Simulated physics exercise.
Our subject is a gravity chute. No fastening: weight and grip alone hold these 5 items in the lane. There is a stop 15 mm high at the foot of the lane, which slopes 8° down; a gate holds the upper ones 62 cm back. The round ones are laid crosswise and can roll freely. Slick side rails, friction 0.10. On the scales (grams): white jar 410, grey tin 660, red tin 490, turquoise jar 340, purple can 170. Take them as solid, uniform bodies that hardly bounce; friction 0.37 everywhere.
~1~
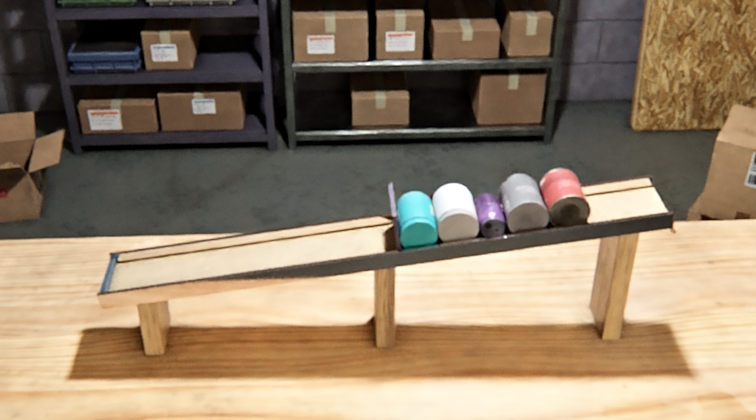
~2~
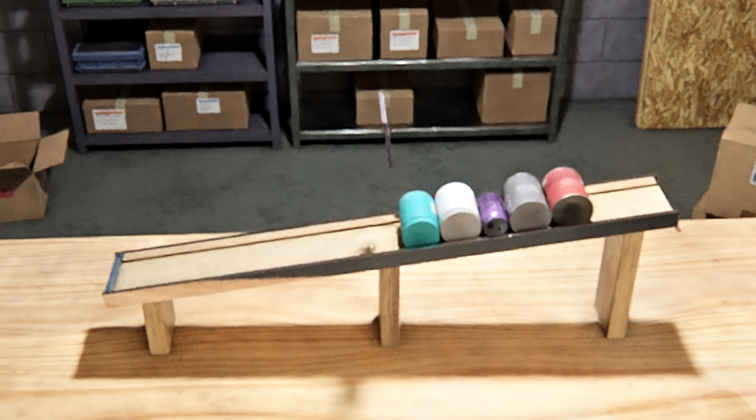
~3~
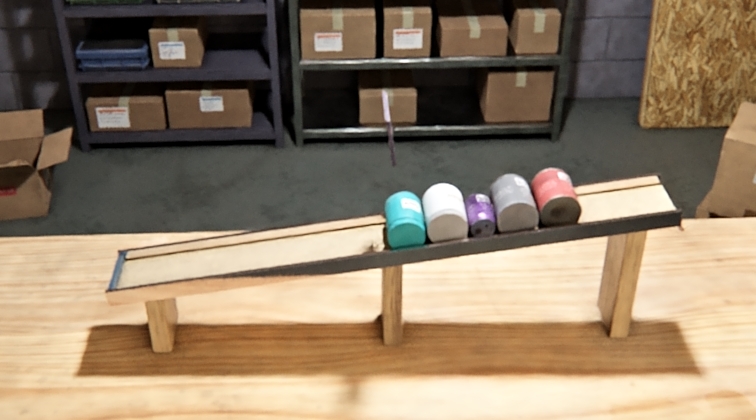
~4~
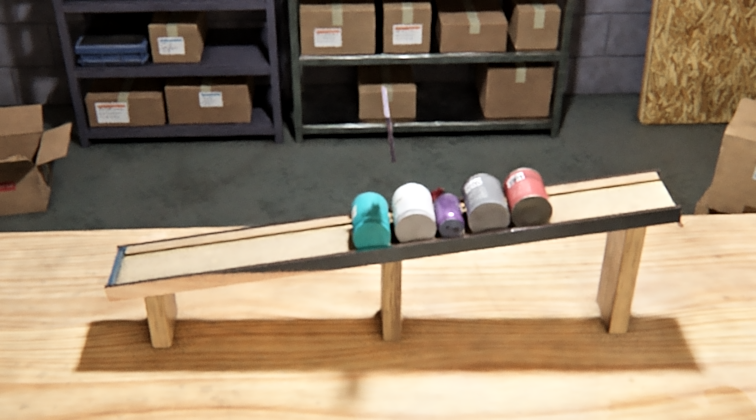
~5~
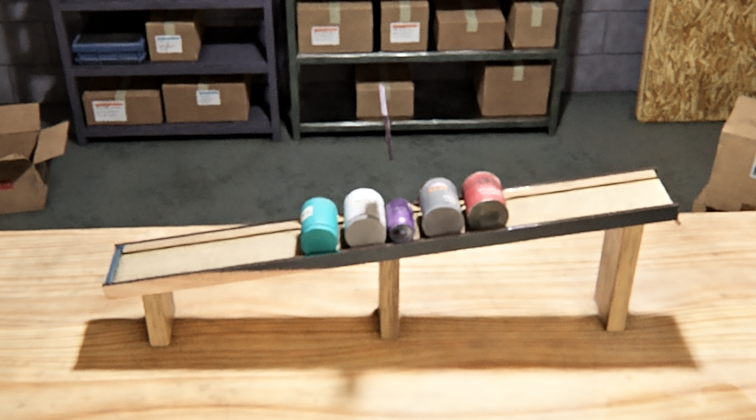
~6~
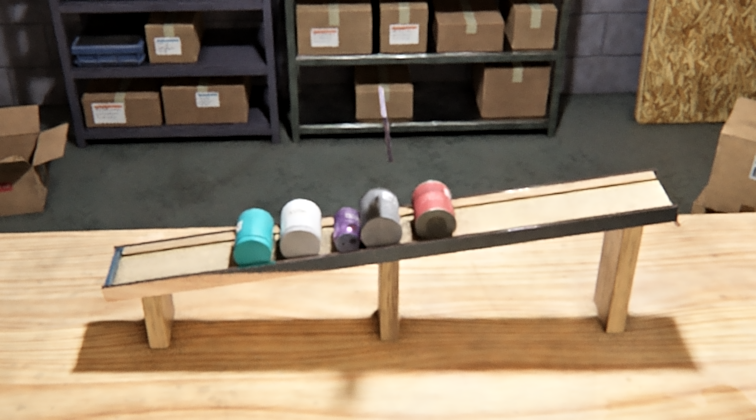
Sloping wooden chute on a tabletop, its gate lifting and a row of five coloured containers rolling down to the left.
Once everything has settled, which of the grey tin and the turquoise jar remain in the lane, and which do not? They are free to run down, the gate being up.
The grey tin is still on the ramp; the turquoise jar is off the ramp.
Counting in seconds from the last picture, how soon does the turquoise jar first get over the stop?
About 0.4 seconds.
Then, 0.40 s on from there, turquoise jar now over the stop; grey tin near (227, 241).
Then, 0.90 s on from there, white jar and purple can now over the stop; grey tin near (131, 255).
In the end, over the stop, white jar, turquoise jar and purple can; the other 2 in the lane. In the last view, grey tin near (125, 256).
